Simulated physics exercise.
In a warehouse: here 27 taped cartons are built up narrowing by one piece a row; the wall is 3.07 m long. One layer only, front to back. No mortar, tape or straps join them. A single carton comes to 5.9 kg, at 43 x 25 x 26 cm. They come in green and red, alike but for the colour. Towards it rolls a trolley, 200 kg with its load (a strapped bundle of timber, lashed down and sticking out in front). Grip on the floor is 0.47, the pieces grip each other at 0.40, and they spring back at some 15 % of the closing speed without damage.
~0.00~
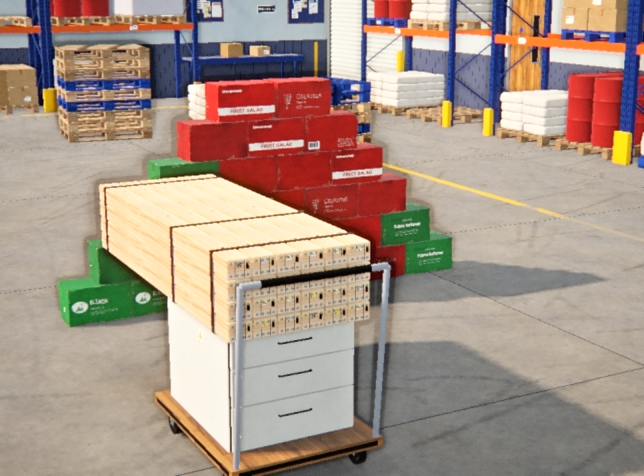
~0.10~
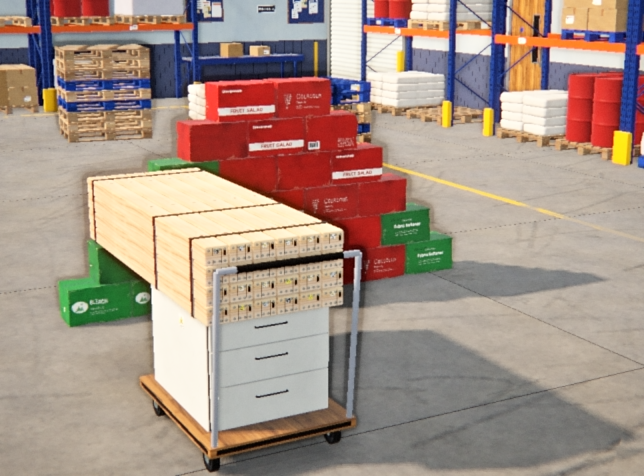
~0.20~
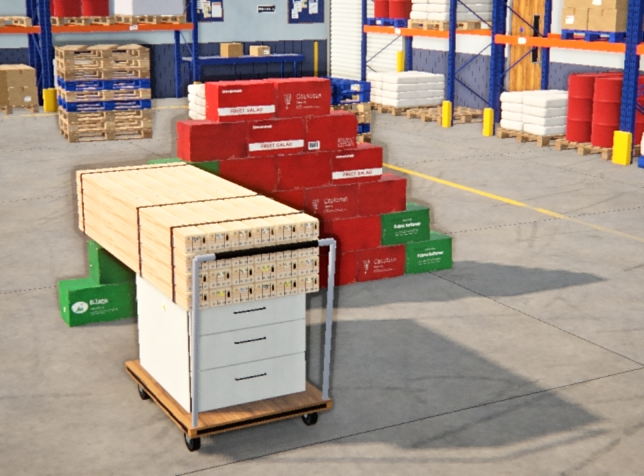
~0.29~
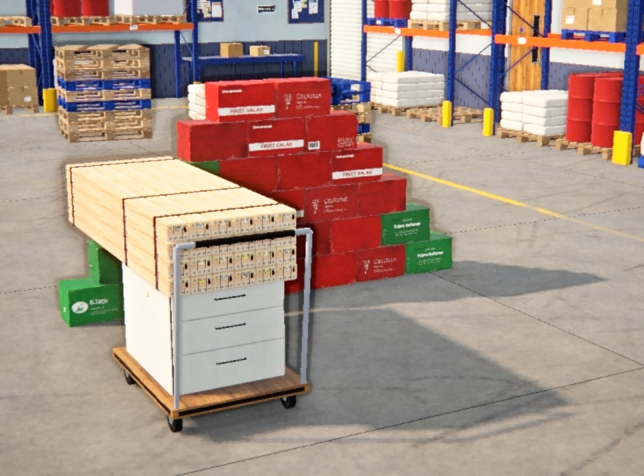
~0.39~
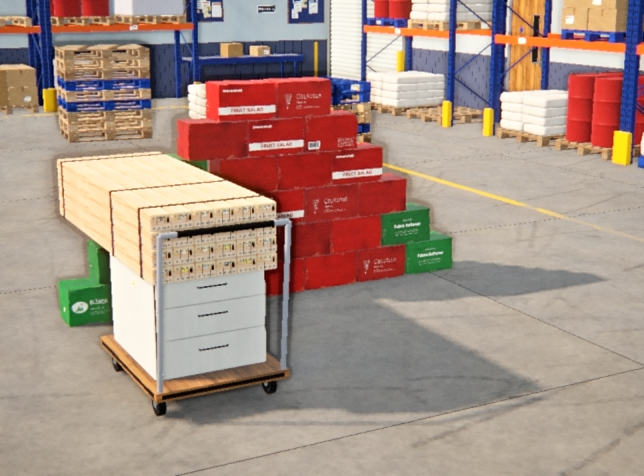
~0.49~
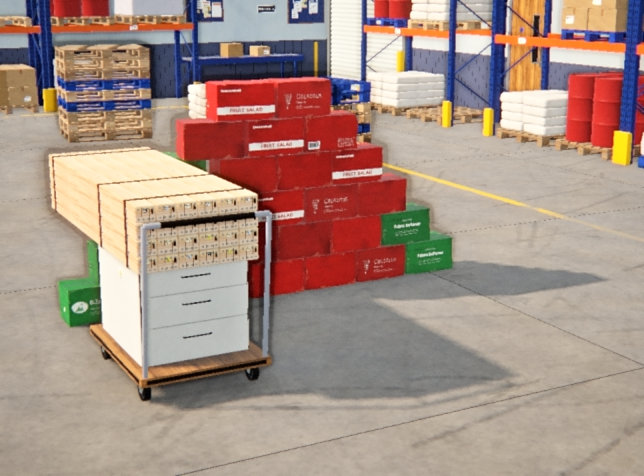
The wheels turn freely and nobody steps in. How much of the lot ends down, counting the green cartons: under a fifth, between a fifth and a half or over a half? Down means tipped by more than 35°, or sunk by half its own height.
The part is between a fifth and a half.
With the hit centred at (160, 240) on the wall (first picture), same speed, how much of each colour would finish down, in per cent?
In that case green 40, red 10 per cent.
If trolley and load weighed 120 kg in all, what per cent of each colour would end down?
Then green 20, red 0 per cent.
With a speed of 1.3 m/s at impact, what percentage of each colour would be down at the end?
In that case green 20, red 10 per cent.
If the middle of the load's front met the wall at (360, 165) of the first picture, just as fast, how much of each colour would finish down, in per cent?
In that case green 10, red 50 per cent.
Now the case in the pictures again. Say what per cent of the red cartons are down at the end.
Ending so: Red 0 per cent.
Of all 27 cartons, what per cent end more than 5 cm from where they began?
Shifted: 35 per cent.
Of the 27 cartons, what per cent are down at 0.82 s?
By then 5 per cent.
After 0.82 s, load 1.13 m past the wall's line, still rolling; 2 of the 8 green cartons down (2 of 27 in all colours); top green carton leaning 57°, 38 cm lower; top red carton shifted 44 mm.
After 1.20 s, load 1.81 m past the wall's line, still rolling; 2 of the 8 green cartons down (2 of 27 in all colours); top green carton upside down; top red carton shifted 43 mm.
After 1.96 s, load 2.75 m past the wall's line, still rolling; 3 of the 8 green cartons down (3 of 27 in all colours); top green carton upside down; top red carton shifted 52 mm.
At rest (3.3 s), load 2.72 m past the wall's line, still rolling; 3 of the 8 green cartons down (3 of 27 in all colours); top green carton upside down; top red carton shifted 51 mm. That is 38 per cent. As the last picture would show them, middles, top green carton near (225, 251), top red carton near (236, 100).
